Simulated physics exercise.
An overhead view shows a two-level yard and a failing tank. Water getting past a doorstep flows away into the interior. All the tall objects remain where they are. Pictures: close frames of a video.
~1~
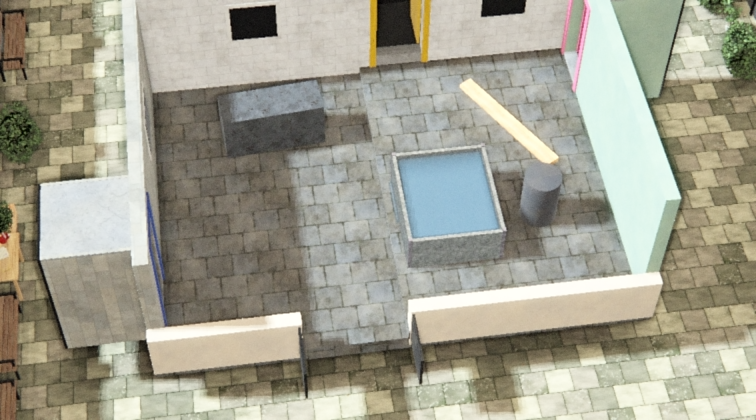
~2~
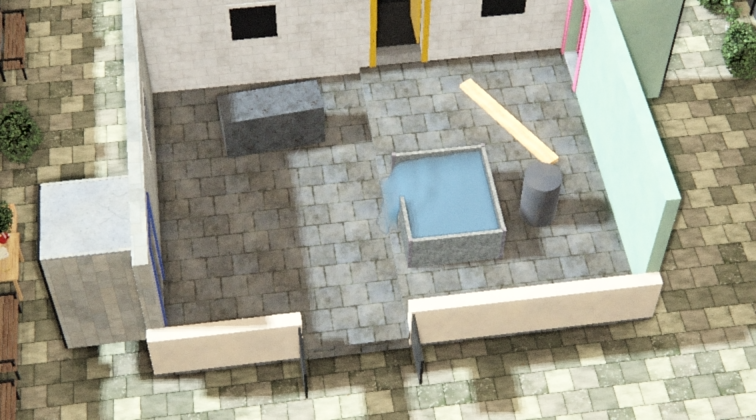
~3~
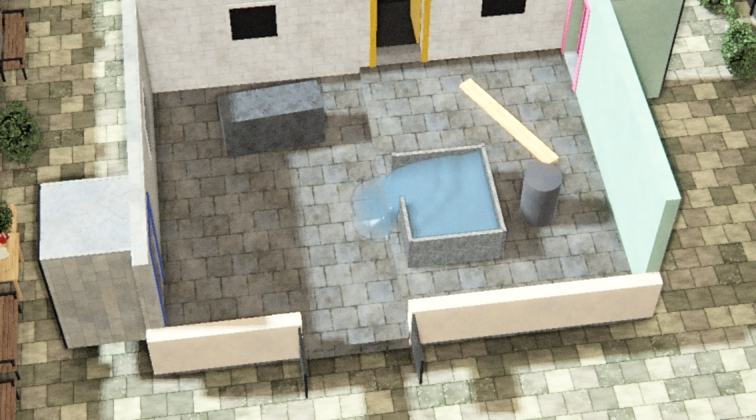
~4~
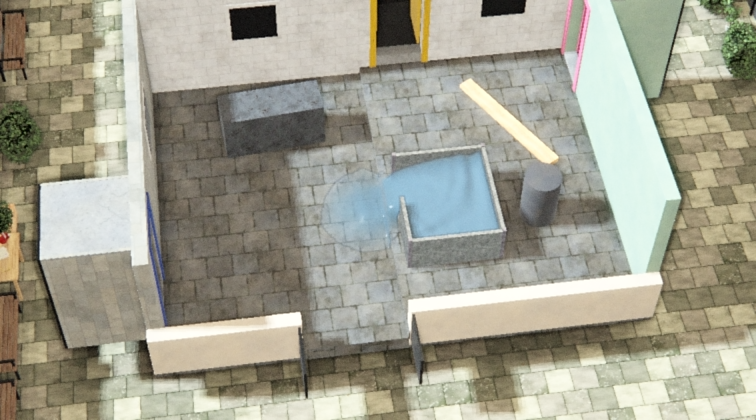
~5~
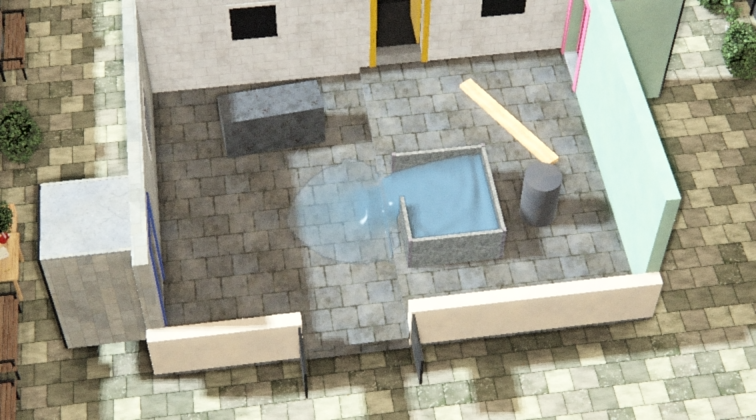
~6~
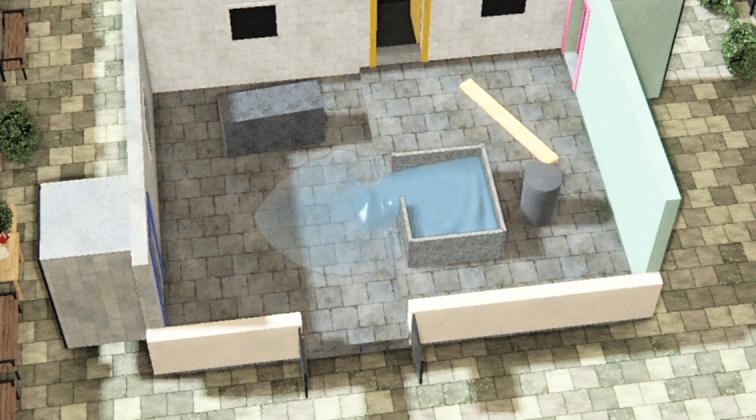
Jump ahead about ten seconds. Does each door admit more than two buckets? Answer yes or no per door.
Answers: The yellow door: No; the pink door: No; the blue door: No.
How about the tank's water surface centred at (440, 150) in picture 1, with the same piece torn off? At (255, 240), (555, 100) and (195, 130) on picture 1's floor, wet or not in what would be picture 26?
I'd say swamped for the first, still dry for the second and swamped for the third.
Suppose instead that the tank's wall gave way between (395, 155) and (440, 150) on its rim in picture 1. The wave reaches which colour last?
Answer: The blue-painted one.
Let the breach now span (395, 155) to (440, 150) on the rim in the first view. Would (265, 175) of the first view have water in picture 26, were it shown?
Answer: Flooded.
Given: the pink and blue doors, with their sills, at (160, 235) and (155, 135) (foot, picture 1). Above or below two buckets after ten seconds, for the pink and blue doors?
Pink exceeds the limit; blue stays within it.
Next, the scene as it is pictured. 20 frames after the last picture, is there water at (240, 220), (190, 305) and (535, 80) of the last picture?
As listed: Awash, wet, no water.
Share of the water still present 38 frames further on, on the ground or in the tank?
98 %.
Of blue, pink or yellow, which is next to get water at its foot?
It's the blue door.
A moment on, water covers 30 % of the floor; the yellow door not reached, the pink door not reached, the blue door not reached.
Next, water covers 35 % of the floor; the yellow door not reached, the pink door not reached, the blue door wet at the sill, nothing in.
Then, water covers 40 % of the floor; the yellow door not reached, the pink door not reached, the blue door wet at the sill, nothing in.
Later, water covers 55 % of the floor; the yellow door not reached, the pink door not reached, the blue door wet at the sill, nothing in.
In the end, water covers 55 % of the floor; the yellow door not reached, the pink door not reached, the blue door wet at the sill, nothing in.
